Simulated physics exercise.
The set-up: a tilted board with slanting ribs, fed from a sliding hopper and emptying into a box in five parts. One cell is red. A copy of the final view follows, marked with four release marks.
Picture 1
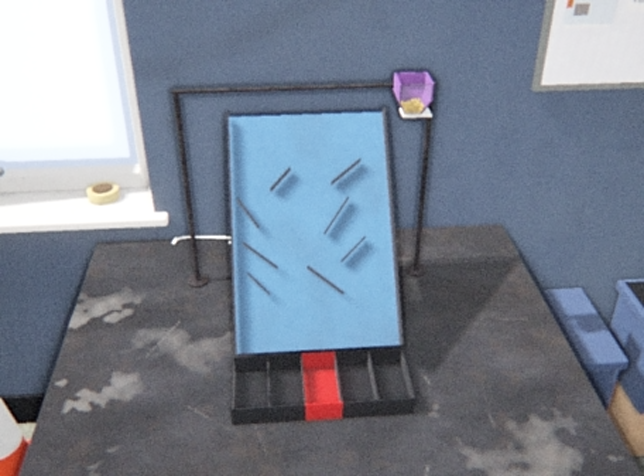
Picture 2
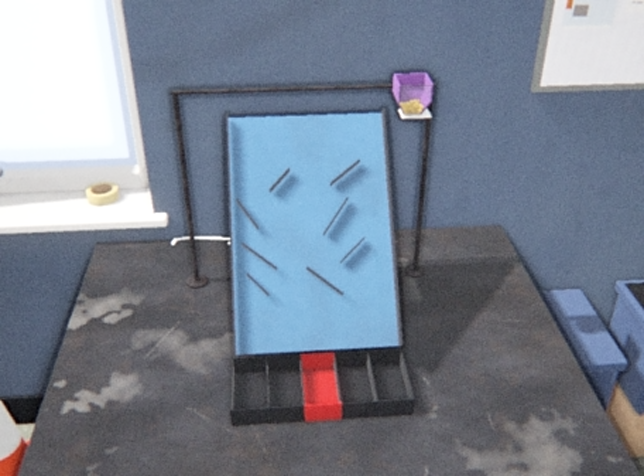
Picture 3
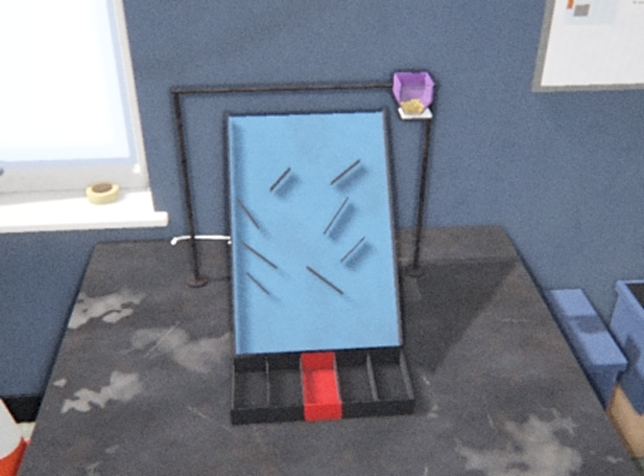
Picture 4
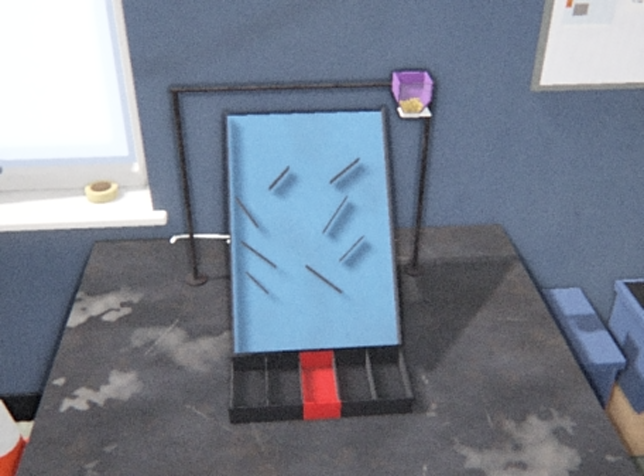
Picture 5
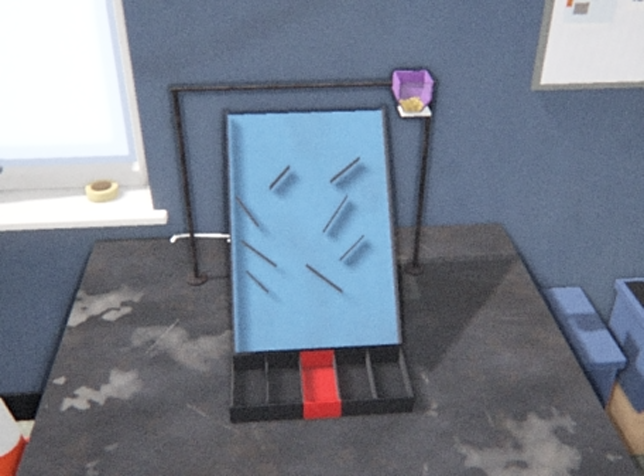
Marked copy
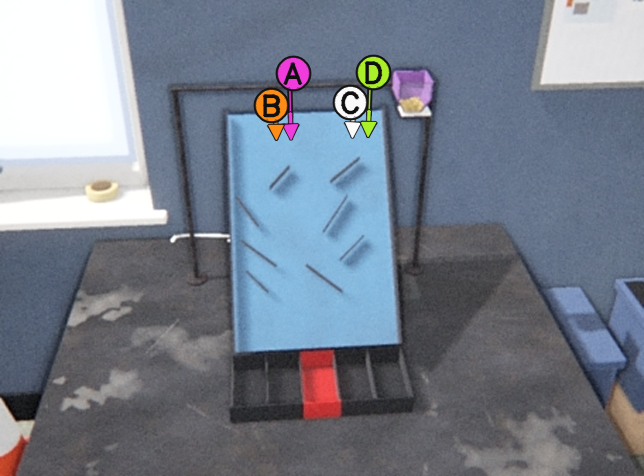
On a dark, worn tabletop against a blue wall, a light blue tilted board with slanting ribs stands above a black box with one red middle cell. A small purple hopper holding pale yellowish pieces sits at the upper right of a dark rail, and nothing visibly moves throughout.
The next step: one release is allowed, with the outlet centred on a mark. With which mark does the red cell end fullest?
It is B.
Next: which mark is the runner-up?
The answer is A.
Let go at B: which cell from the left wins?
It is the third one.
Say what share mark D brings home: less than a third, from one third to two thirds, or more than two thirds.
Less than a third.
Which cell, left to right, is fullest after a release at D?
It is the fifth one.
On the marked copy, mark A meets the board at (290, 134); mark B meets the board at (276, 134); mark C meets the board at (352, 132); mark D meets the board at (368, 131).
If A is chosen, close to a third in the red cell, close to two thirds in other cells, only a few outside the box.
If B is chosen, close to two thirds in the red cell, close to a quarter in other cells, a small share outside the box.
If C is chosen, only a few in the red cell, close to two thirds in other cells, close to a third outside the box.
If D is chosen, none at all in the red cell, close to two thirds in other cells, close to a third outside the box.
